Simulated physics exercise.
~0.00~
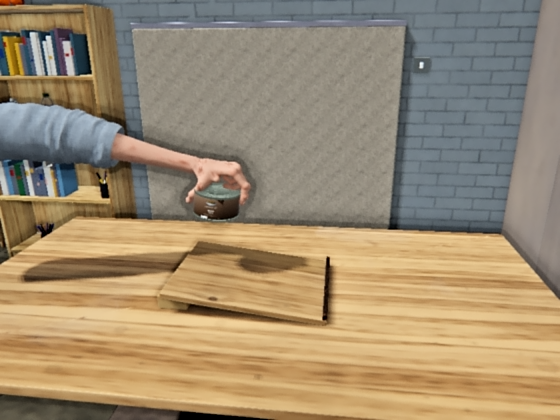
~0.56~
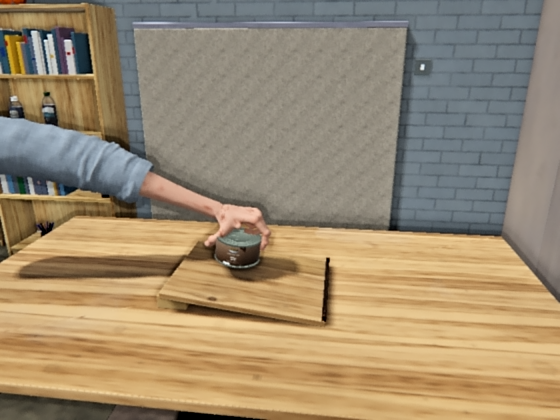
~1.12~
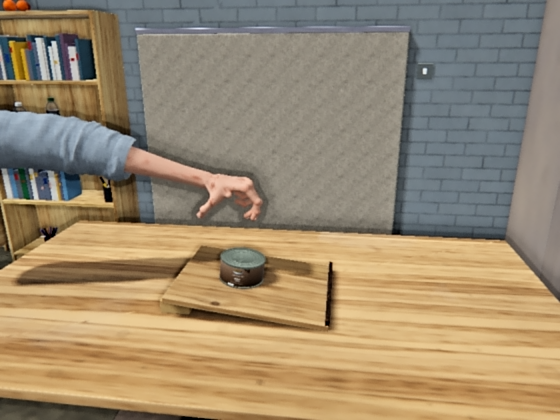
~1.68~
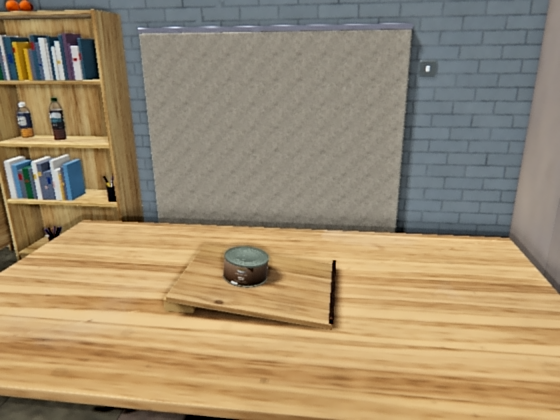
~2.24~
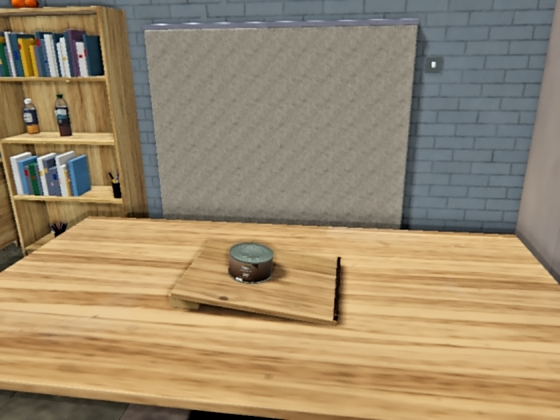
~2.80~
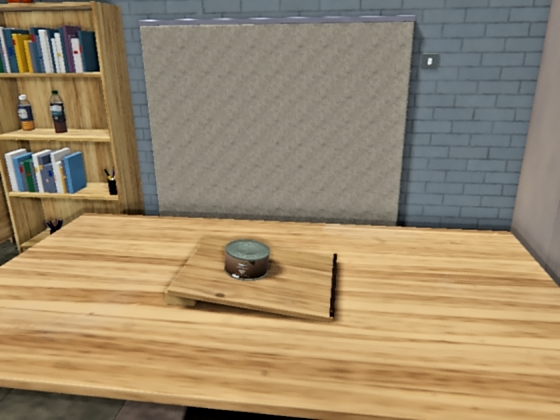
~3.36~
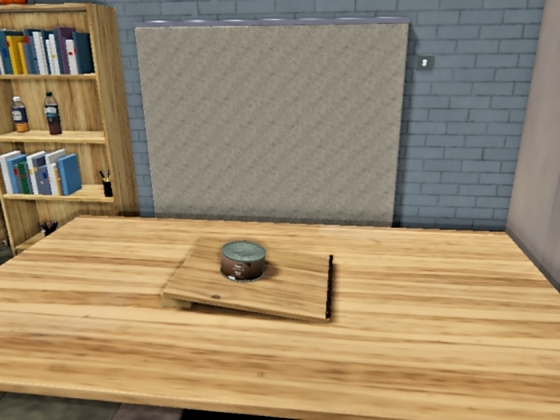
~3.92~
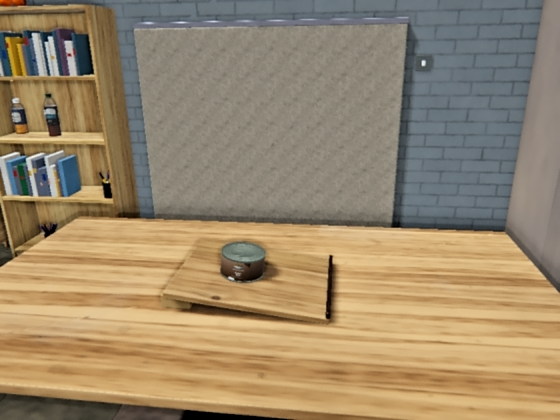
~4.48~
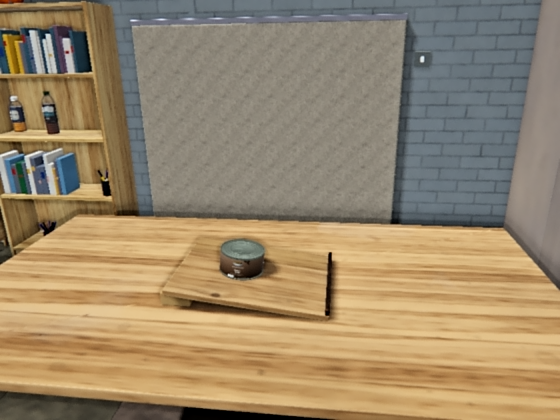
We see a hand lower a round brown tub onto a sloping wooden board on a table, let go and draw back out of view to the left. The tub stays at rest on the board, which also keeps its place, through to the end.
